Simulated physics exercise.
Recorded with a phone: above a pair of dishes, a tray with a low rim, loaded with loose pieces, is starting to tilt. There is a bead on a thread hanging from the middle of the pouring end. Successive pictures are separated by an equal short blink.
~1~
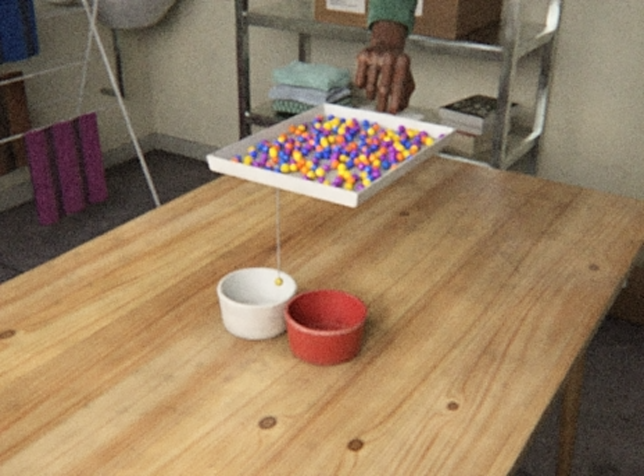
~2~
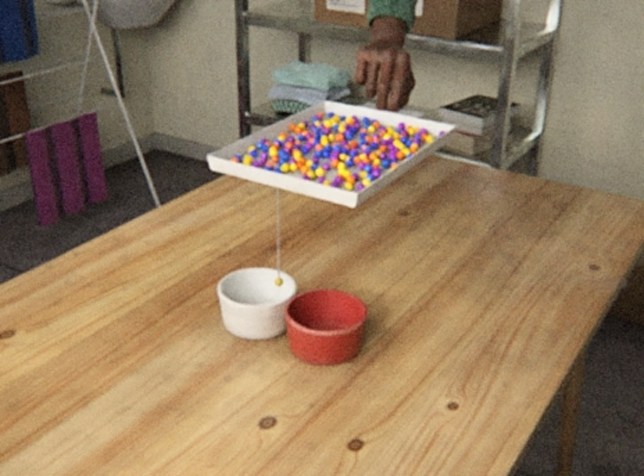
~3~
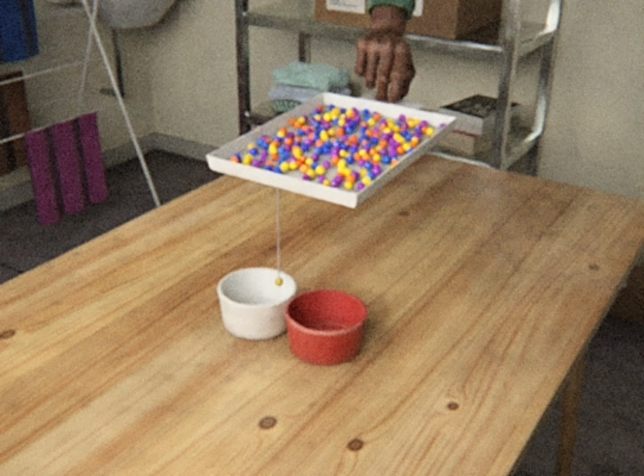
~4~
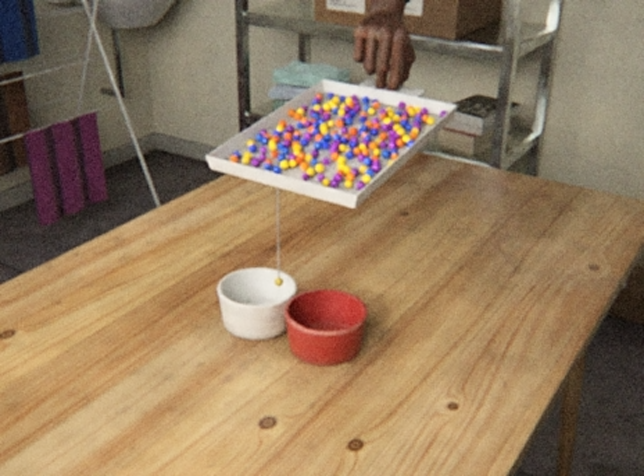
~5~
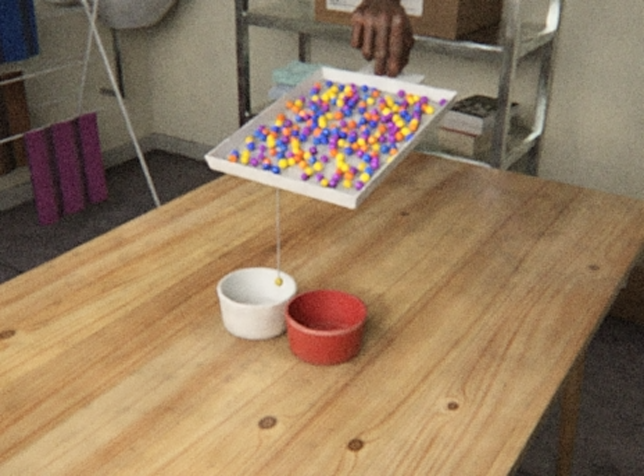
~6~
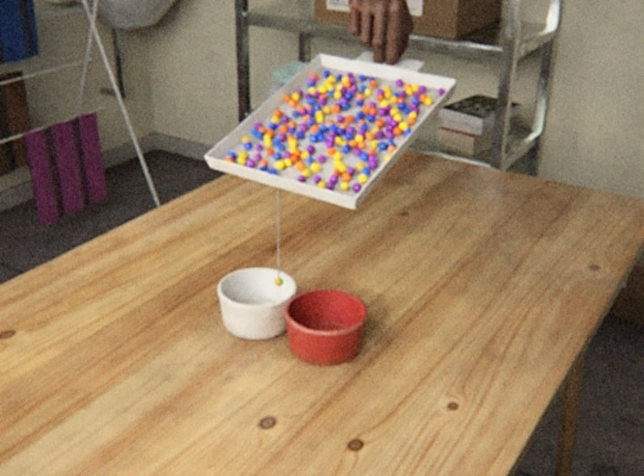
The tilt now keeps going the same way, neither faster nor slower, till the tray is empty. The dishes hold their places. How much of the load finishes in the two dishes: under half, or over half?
It looks like most goes past the dishes, when all's done.
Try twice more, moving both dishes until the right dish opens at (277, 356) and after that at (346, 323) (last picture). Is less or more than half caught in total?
Taking them in turn, it's short of half and then short of half.
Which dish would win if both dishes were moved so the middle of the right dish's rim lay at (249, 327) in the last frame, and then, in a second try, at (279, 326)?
The first time it is the dish to the right, and the second time it is the dish to the right.
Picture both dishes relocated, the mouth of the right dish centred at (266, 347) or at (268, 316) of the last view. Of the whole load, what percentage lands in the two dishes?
20% for the first placement, 60% for the second.
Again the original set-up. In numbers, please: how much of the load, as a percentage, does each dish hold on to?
Left dish: 0; right dish: 10 percent.
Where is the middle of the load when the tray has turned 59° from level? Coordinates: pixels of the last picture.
I'd put the middle of the pieces at roughly (294, 170).
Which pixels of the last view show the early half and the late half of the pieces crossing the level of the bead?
The opening part goes through (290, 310); what follows goes through (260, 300).
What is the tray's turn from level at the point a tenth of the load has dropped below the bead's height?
At roughly 65°.
Soon after the last picture, tray tipped steeply; most on the tray; a stray few in the right dish; a stray few outside both; a small part in the air.
A little later, tray tipped right over; about a third on the tray; a small part in the right dish; about a quarter outside both; about half in the air.
Later still, tray tipped past a quarter turn; a small part in the right dish; a stray few in the left dish; most outside both.
By the end, tray tipped past a quarter turn; a small part in the right dish; a stray few in the left dish; most outside both.
